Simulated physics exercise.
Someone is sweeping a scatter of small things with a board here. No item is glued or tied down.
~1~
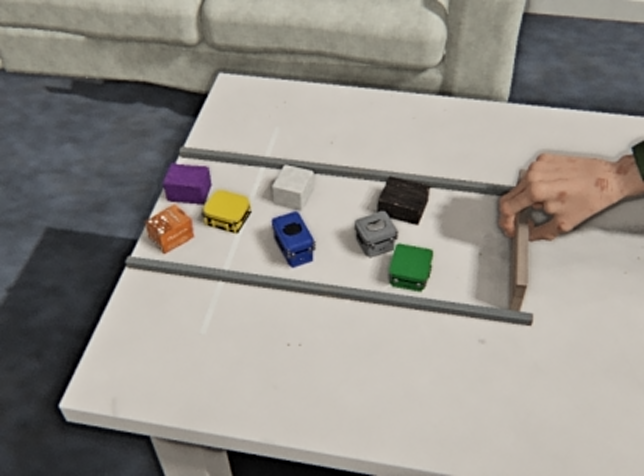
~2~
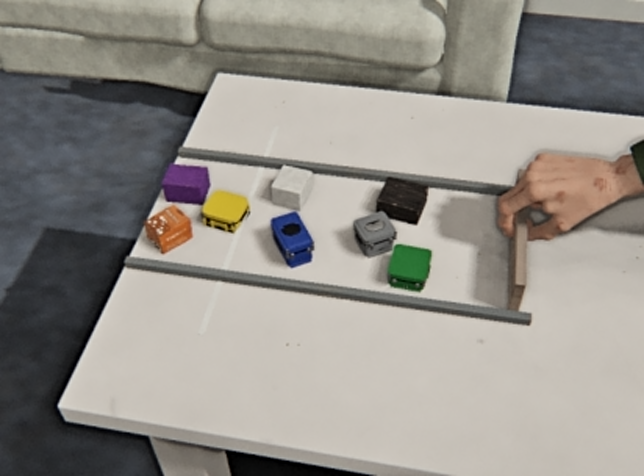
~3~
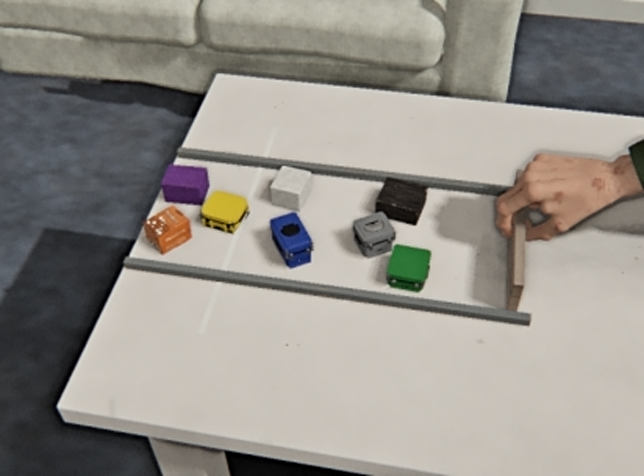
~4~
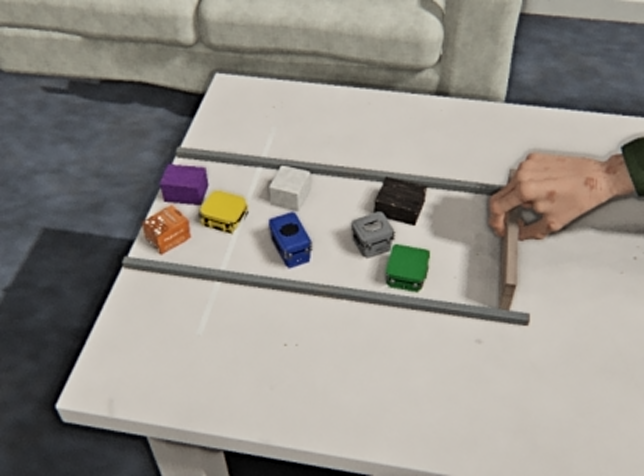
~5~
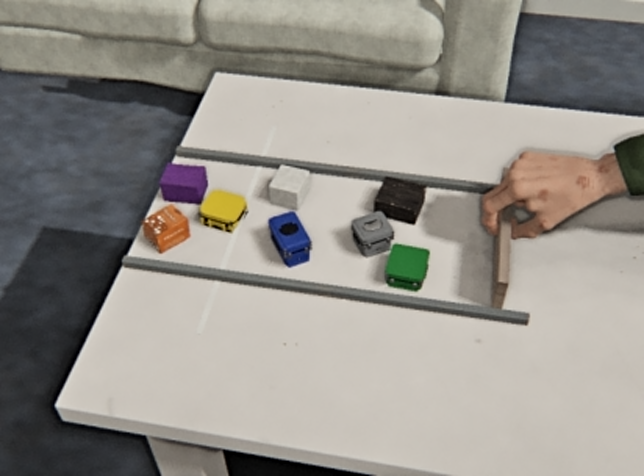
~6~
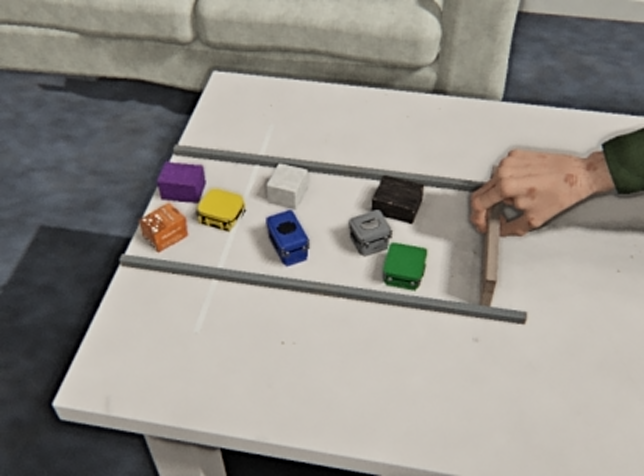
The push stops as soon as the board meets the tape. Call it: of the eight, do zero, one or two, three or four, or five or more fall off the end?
One or two fall off.
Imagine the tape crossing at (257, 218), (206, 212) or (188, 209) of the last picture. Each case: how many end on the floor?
0, 3, 5.
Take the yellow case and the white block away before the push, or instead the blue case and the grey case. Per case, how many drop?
Result: 0, then 0.
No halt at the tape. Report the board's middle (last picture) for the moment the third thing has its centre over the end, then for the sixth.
It sits around (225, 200) and after that around (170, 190).
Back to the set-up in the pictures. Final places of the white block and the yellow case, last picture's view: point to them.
The white block comes to rest at (192, 176), and the yellow case comes to rest at (164, 199).
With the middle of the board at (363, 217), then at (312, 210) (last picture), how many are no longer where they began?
Counts: 3 and 5.
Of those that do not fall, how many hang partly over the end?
2 overhanging.
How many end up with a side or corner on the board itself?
Result: 3 in all.
A little later, none off yet; purple block at rest near (182, 183); orange box at rest near (164, 227); yellow case at rest near (222, 210).
When it is over, the number that fall off is one or two; down, purple block.
